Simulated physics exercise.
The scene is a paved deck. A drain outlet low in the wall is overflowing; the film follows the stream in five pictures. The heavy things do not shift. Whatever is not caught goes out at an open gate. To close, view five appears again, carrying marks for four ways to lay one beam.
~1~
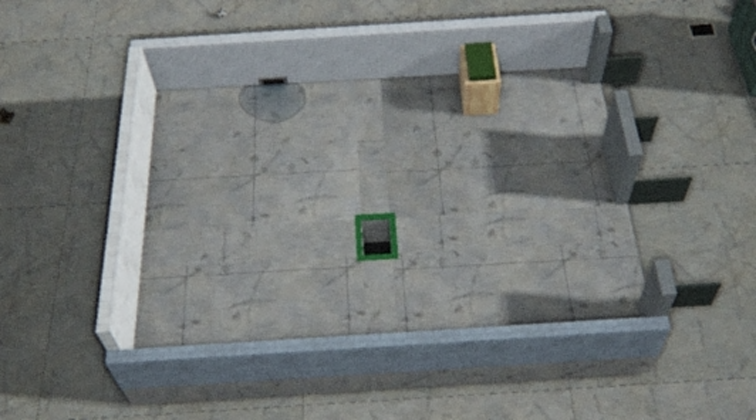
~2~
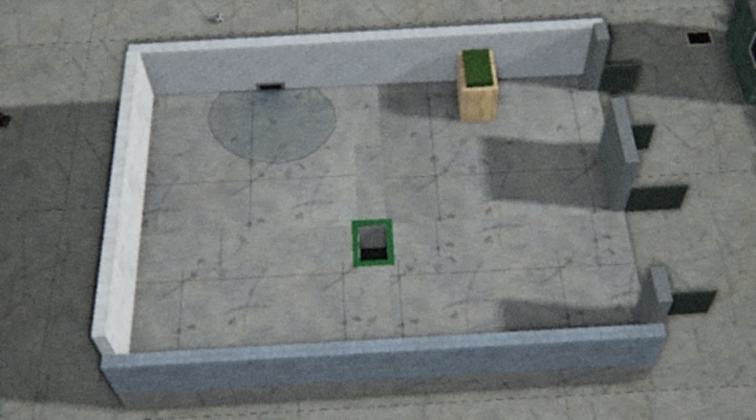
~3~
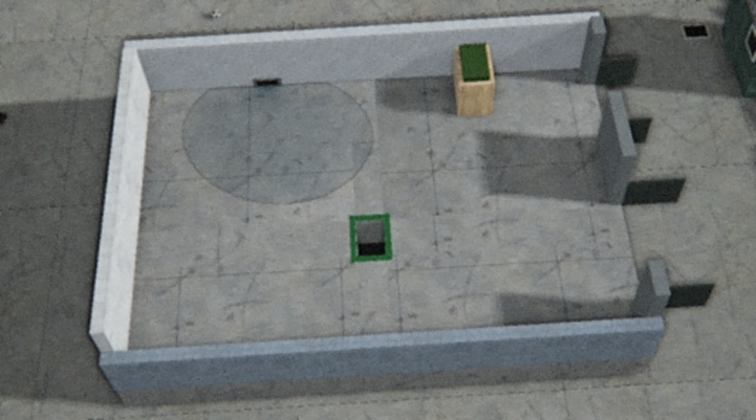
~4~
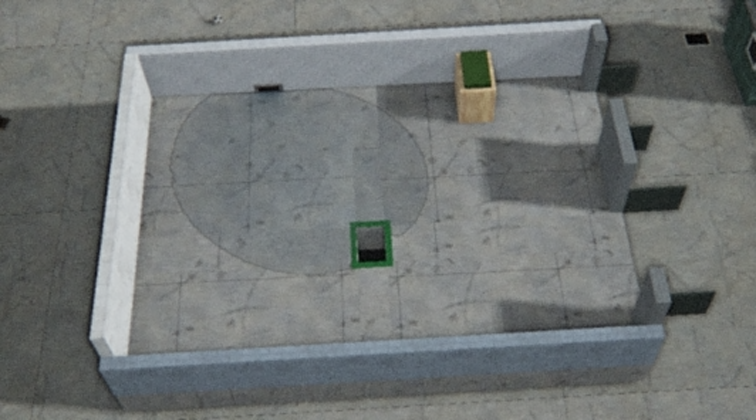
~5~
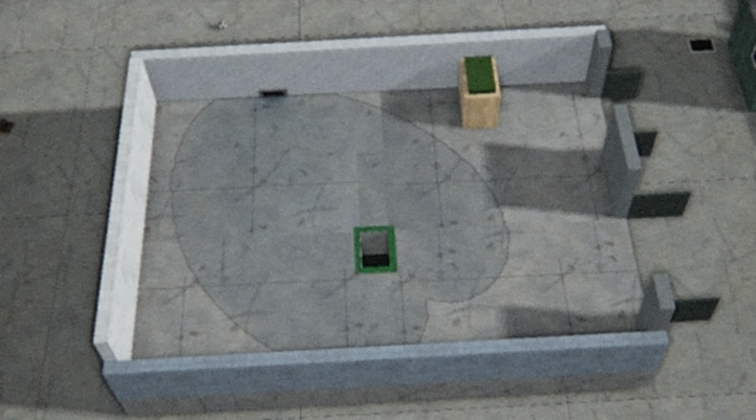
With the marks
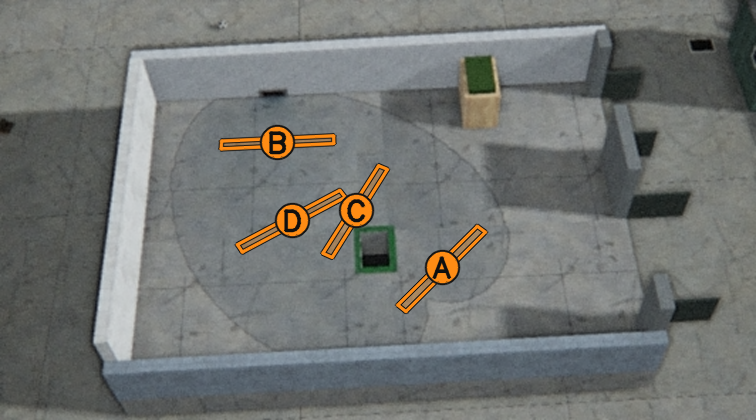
The footage shows a walled paved deck where a dark wet patch spreads from a small outlet at the back wall, widening toward the front and right, reaching and surrounding the green-edged square gully, then touching the front wall.
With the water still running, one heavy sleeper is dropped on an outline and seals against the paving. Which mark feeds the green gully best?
The answer is spot A.
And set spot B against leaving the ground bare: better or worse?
It is worse.
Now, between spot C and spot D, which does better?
Spot D.
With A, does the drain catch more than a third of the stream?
No, it does not.
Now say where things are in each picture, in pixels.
In the first picture, outfall at (273, 81); green gully at (376, 237); open gate at (626, 254); open gate at (595, 112); front seen at (282, 116), 2 % of the ground wet; green gully still dry.
In the second picture, front seen at (311, 150), 7 % of the ground wet; green gully still dry.
In the third picture, front seen at (337, 186), 15 % of the ground wet; green gully still dry.
In the fourth picture, front seen at (350, 260), 28 % of the ground wet; green gully taking water.
In the fifth picture, front seen at (471, 293), 46 % of the ground wet; green gully taking water.
On the marked copy, A from (401, 308) to (481, 229); B from (221, 144) to (333, 139); C from (327, 255) to (383, 167); D from (239, 248) to (342, 193).
Choosing A, about 27 % of the stream goes into the green gully, about 72 % out by the gates.
Choosing B, about 2 % of the stream goes into the green gully, about 95 % out by the gates.
Choosing C, next to none of the stream goes into the green gully, about 99 % out by the gates.
Choosing D, about 5 % of the stream goes into the green gully, about 94 % out by the gates.
